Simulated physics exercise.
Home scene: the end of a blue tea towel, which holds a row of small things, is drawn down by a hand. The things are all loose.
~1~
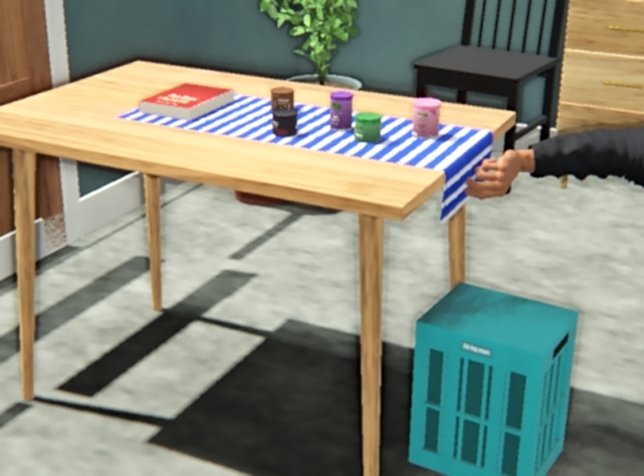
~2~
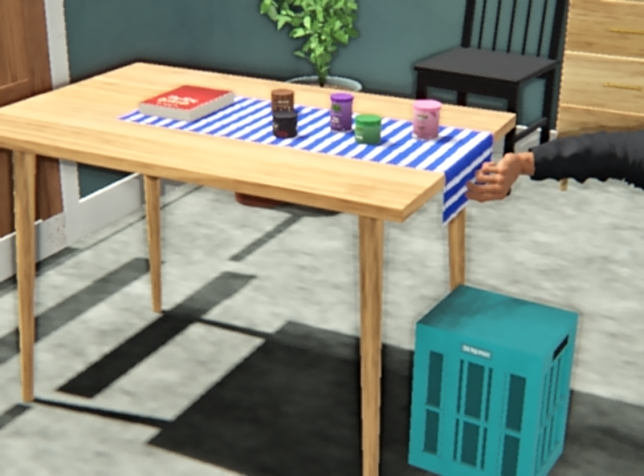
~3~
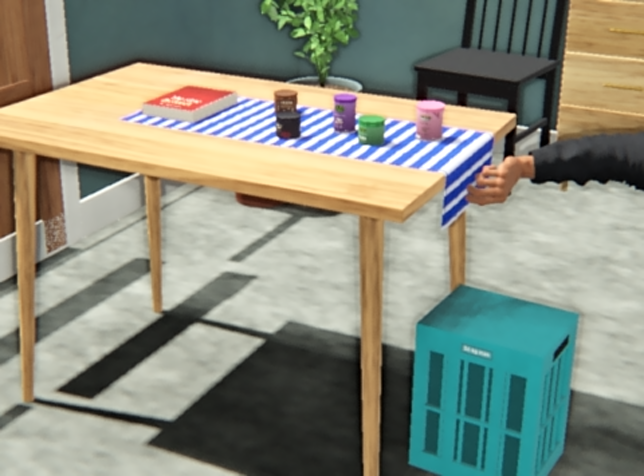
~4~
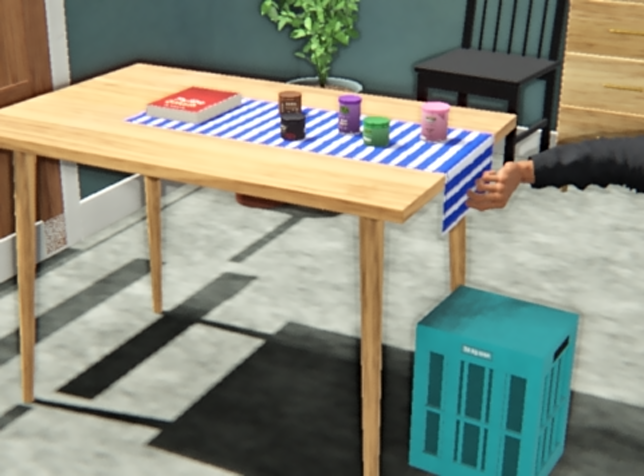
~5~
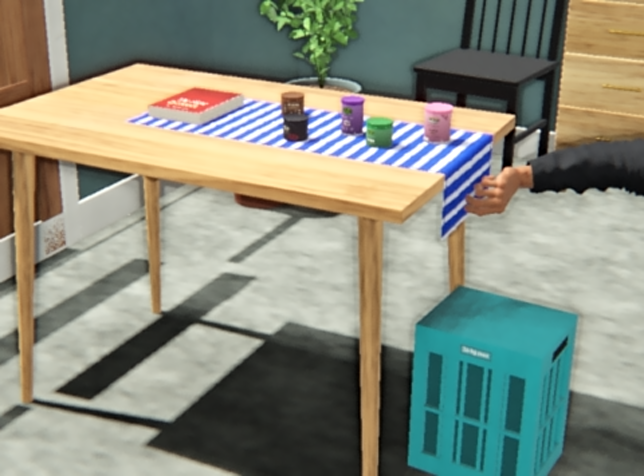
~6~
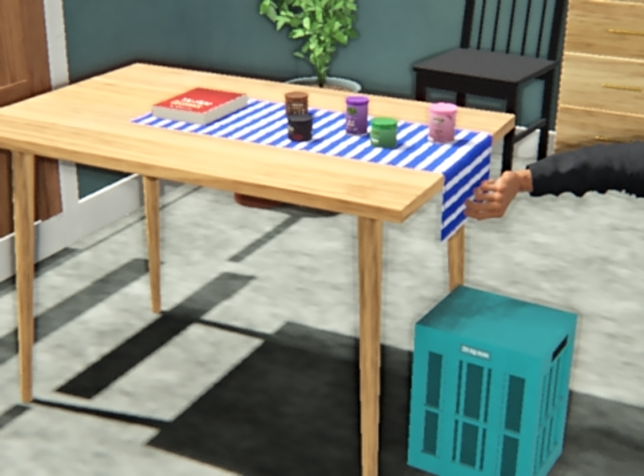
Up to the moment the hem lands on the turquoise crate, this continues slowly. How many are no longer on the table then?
This will send two of them over the edge.
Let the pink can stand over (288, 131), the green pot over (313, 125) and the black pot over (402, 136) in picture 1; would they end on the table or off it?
Here's the result: The pink can remains in place, the green pot remains in place and the black pot leaves the top.
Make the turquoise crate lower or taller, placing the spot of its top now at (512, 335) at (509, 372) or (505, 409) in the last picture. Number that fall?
Then 3 and 4.
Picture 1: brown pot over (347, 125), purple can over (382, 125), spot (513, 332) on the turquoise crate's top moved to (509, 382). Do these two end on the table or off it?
So the brown pot leaves, and the purple can leaves.
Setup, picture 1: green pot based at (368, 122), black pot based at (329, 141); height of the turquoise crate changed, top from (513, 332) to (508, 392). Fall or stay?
Observed: Green pot departs; black pot departs.
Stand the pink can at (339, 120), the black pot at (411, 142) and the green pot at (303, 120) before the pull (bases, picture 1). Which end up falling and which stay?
First the pink can: It is still up there. Next the black pot: It ends off the top. Last the green pot: It is still up there.
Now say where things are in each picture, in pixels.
In the first picture, hem (441, 224); pink can (427, 102); green pot (368, 115); purple can (342, 94); black pot (285, 112); brown pot (282, 90); top of the crate (513, 332).
In the second picture, hem (443, 227); pink can (427, 104).
In the third picture, hem (441, 231); green pot (372, 118).
In the fourth picture, hem (442, 236); purple can (350, 98); top of the crate (514, 335).
In the fifth picture, hem (441, 241); black pot (296, 117).
In the sixth picture, hem (441, 246); pink can (443, 107); green pot (385, 121); purple can (357, 99); black pot (300, 117); brown pot (296, 94).
Soon after, hem near (464, 271); pink can gone.
Then, hem on the crate; pink can and green pot gone.
At rest, hem on the crate; pink can and green pot gone. The answer is two.
